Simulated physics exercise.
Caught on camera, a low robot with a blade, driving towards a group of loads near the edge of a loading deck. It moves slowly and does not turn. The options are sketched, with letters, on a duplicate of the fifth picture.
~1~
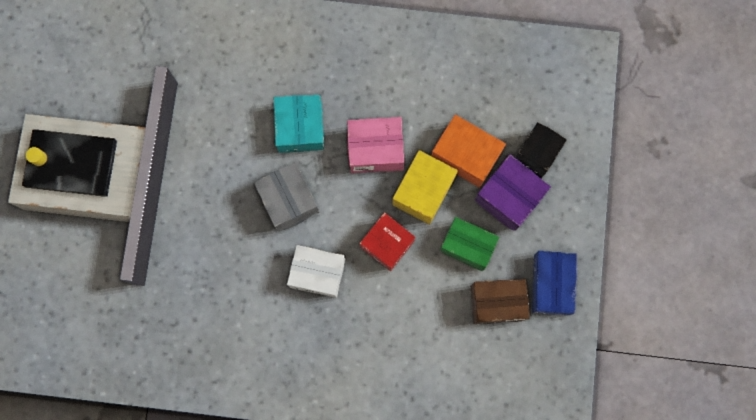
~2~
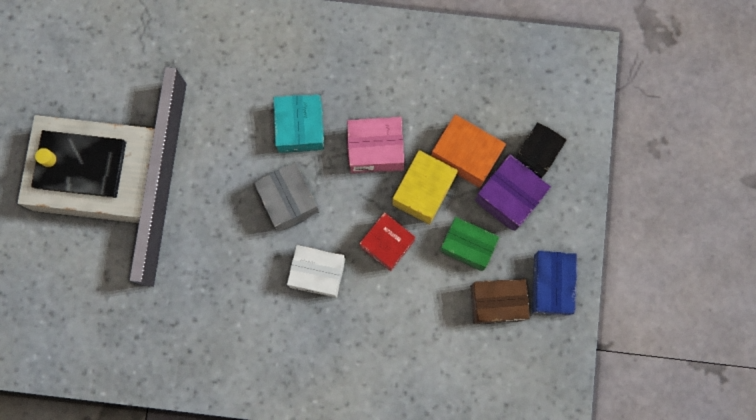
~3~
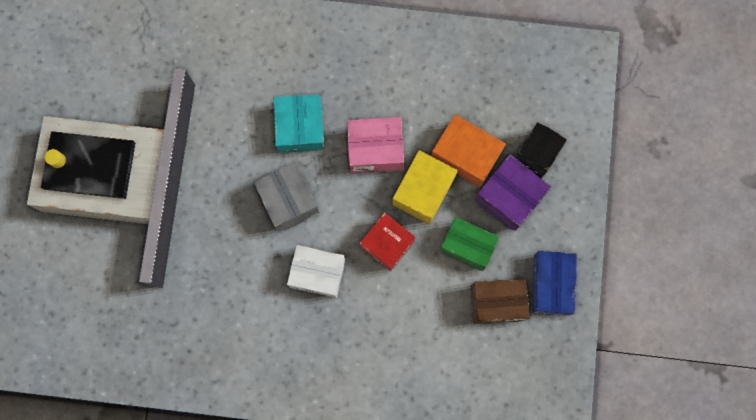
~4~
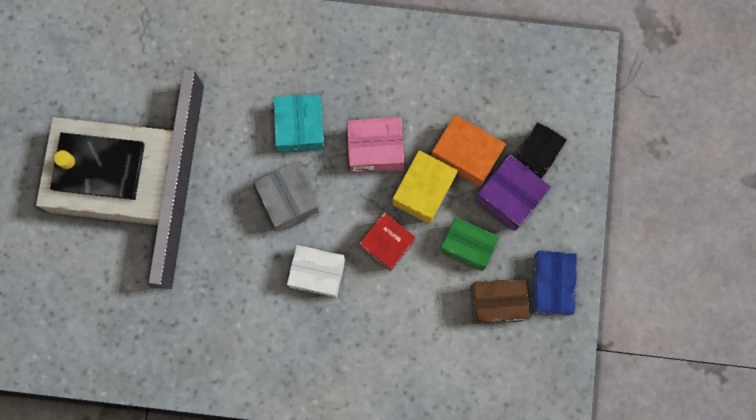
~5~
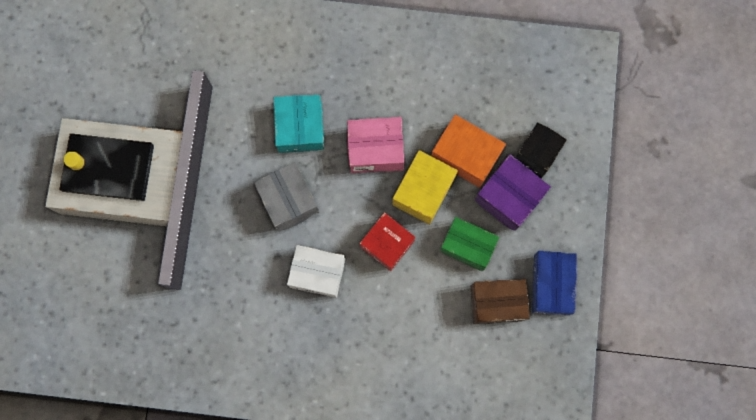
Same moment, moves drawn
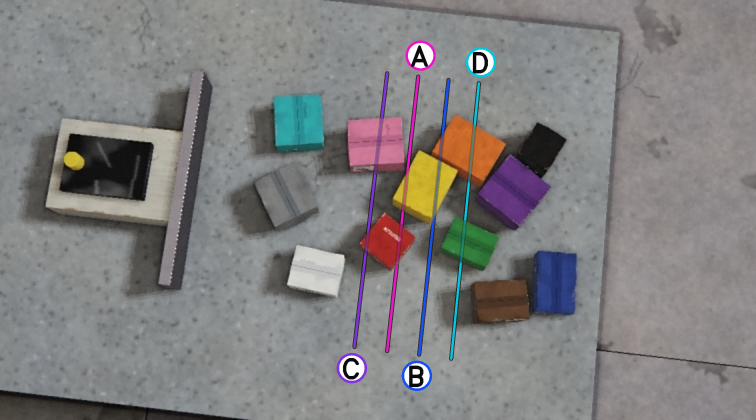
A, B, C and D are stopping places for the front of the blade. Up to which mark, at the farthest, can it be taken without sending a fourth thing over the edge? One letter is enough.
D.
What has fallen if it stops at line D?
It is the black box.
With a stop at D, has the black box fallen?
By then, yes.
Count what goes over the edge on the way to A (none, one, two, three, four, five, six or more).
The count is none.
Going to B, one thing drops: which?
The black box goes over.
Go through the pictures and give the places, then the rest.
In the first frame, orange crate (468, 151); pink parcel (376, 145); grey box (287, 198).
In the second frame, robot (85, 164); turquoise box (299, 124).
In the third frame, robot (94, 165); yellow crate (425, 188).
In the fourth frame, robot (104, 167); green box (469, 245).
In the fifth frame, robot (113, 168); black box (540, 150); brown box (499, 302); red box (388, 243).
On the marked copy, A at (403, 210); B at (434, 214); C at (371, 206); D at (465, 217).
Taking D. A third of the way, robot (214, 179); turquoise box (324, 128); grey box (317, 210).
Two thirds of the way, robot (316, 191); black box (576, 149); purple box (546, 204).
When it is over, robot (395, 200); black box over the edge; purple box (606, 207); one fallen.
As for the rest, A is within the limit but short; B is within the limit but short; C is within the limit but short.
